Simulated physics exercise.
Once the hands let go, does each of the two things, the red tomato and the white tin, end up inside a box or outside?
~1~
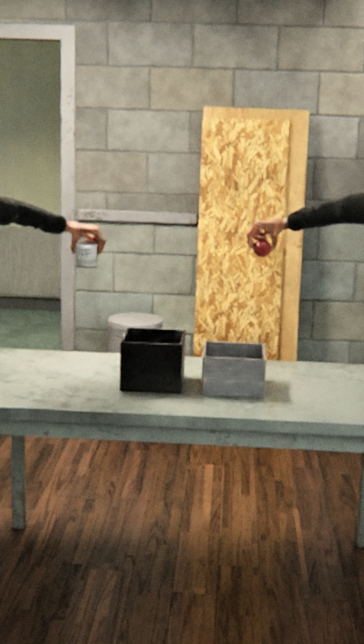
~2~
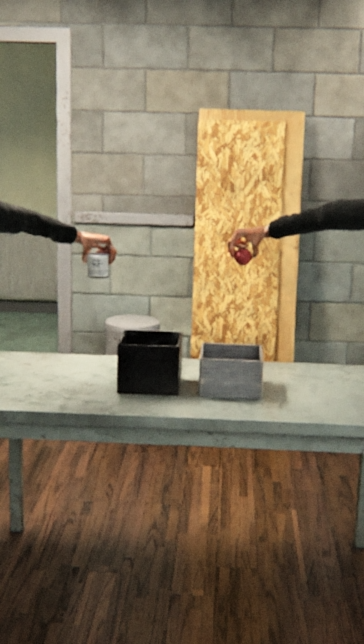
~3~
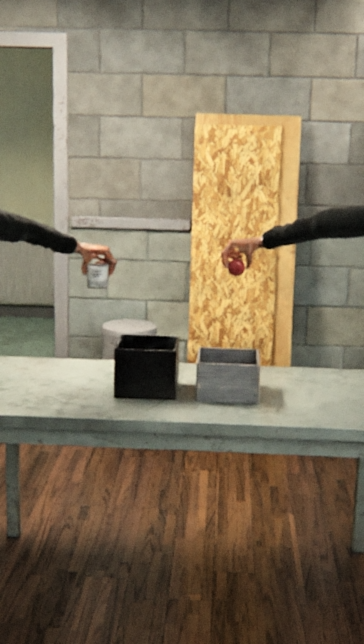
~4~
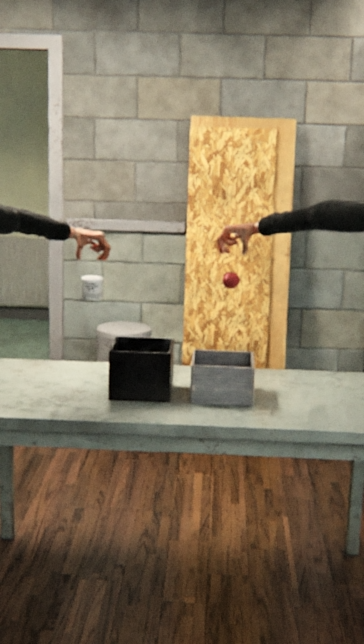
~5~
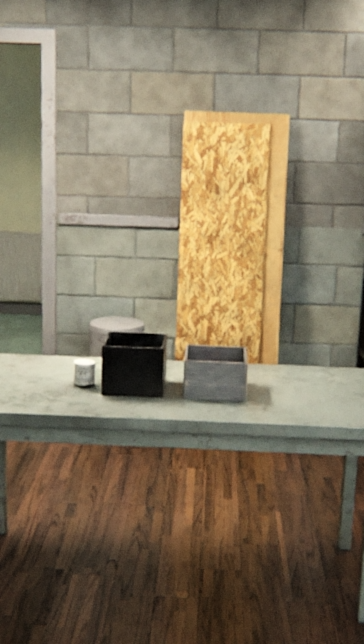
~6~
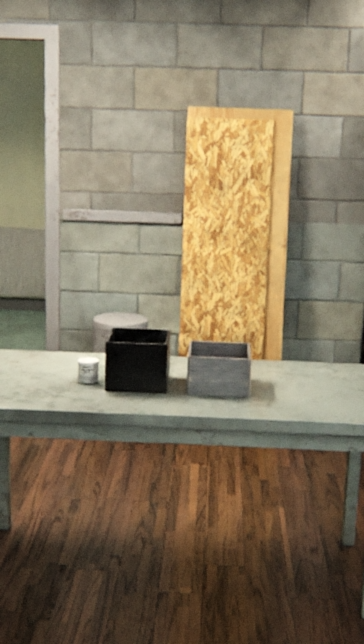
The red tomato drops inside the grey box on the right. The white tin ends up outside, on the table to the left of the black box.
